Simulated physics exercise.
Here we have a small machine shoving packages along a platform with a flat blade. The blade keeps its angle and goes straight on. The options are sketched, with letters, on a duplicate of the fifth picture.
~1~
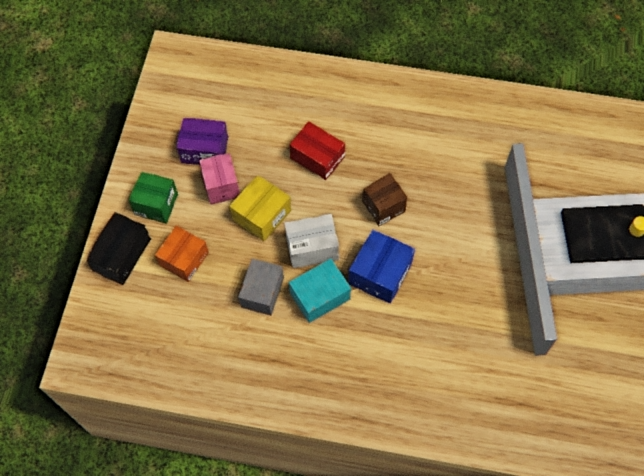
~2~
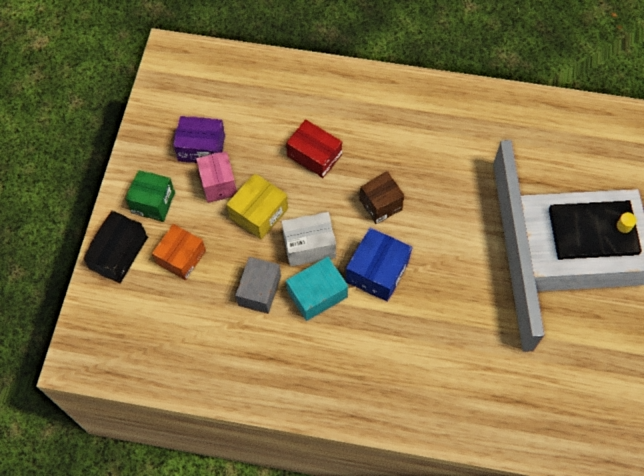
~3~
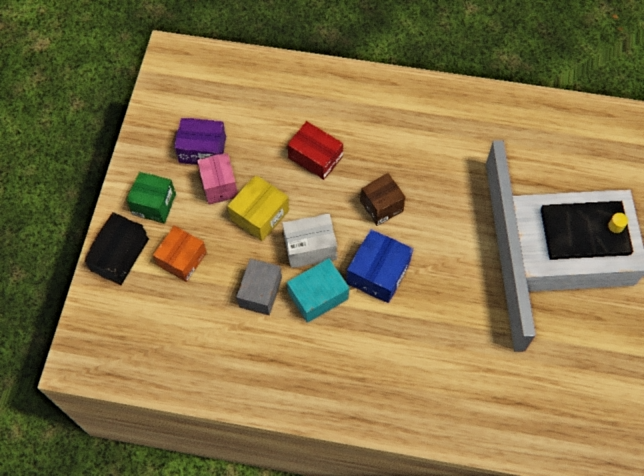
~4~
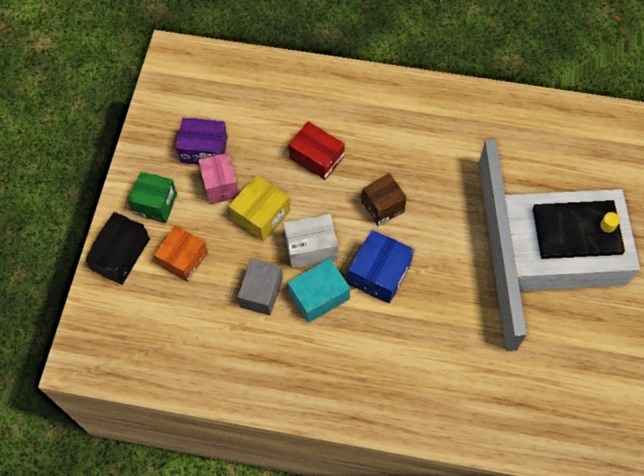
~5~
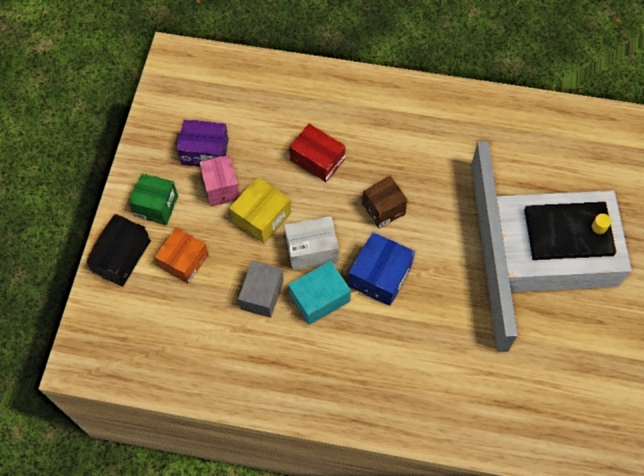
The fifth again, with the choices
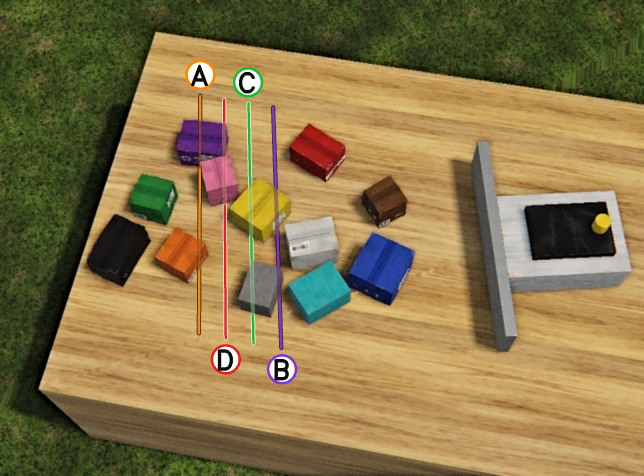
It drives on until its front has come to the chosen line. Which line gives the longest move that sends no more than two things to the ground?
Stop at A.
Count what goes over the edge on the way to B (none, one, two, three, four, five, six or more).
In all, none.
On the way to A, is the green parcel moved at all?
Yes.
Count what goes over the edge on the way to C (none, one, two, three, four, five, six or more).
In all, none.
On the marked copy, A at (199, 208); B at (277, 220); C at (251, 216); D at (225, 212).
With A. Early on, robot (454, 213); turquoise crate (309, 300); blue box (359, 274).
Further on, robot (347, 195); purple parcel (199, 139); orange box (174, 254).
At the end, robot (264, 182); green parcel (102, 200); purple parcel (132, 128); none fallen.
As for the rest, B is within the limit but short; C is within the limit but short; D is within the limit but short.
